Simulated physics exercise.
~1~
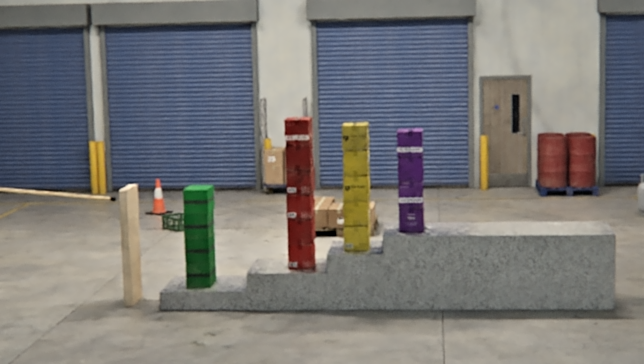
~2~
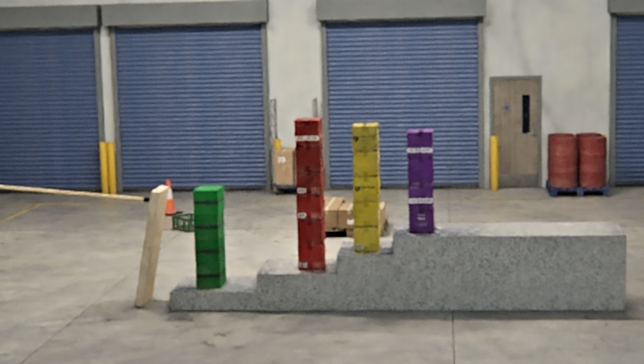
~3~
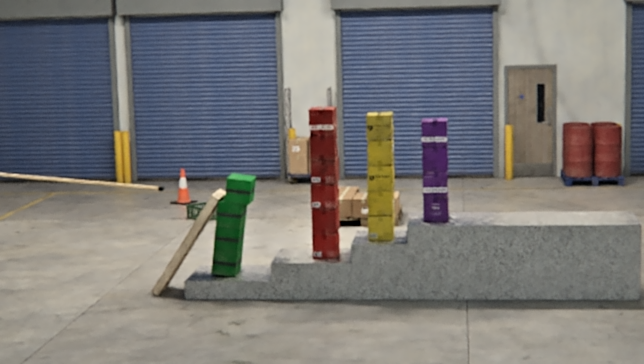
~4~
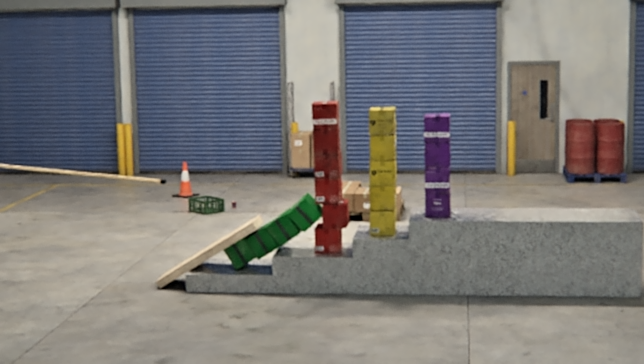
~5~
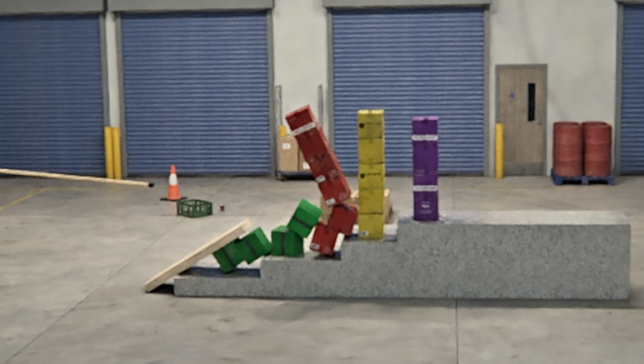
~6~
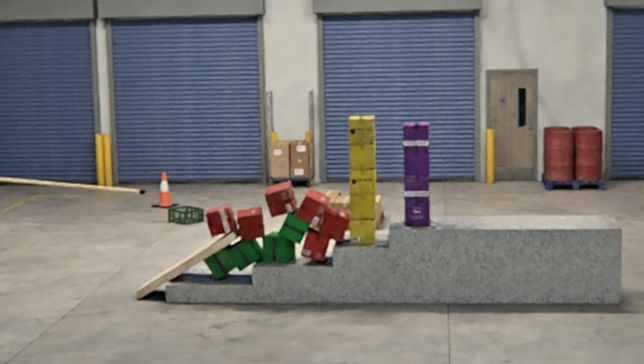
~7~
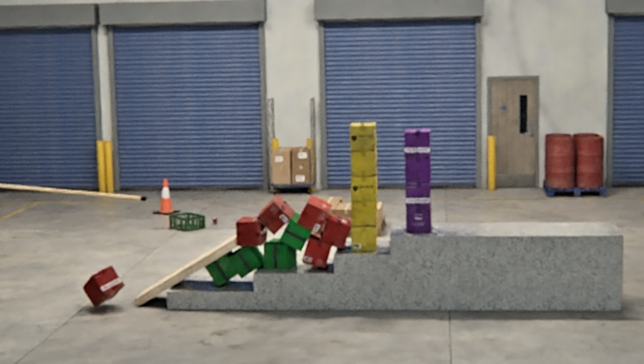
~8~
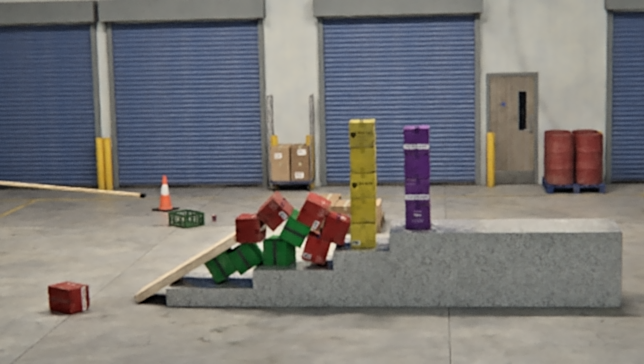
A grey stepped block held four stacks of taped cartons when a pole pushed a wooden board over into the green stack, which toppled against the red one; the red cartons collapsed leftward, one landing on the floor, while yellow and purple stayed standing.
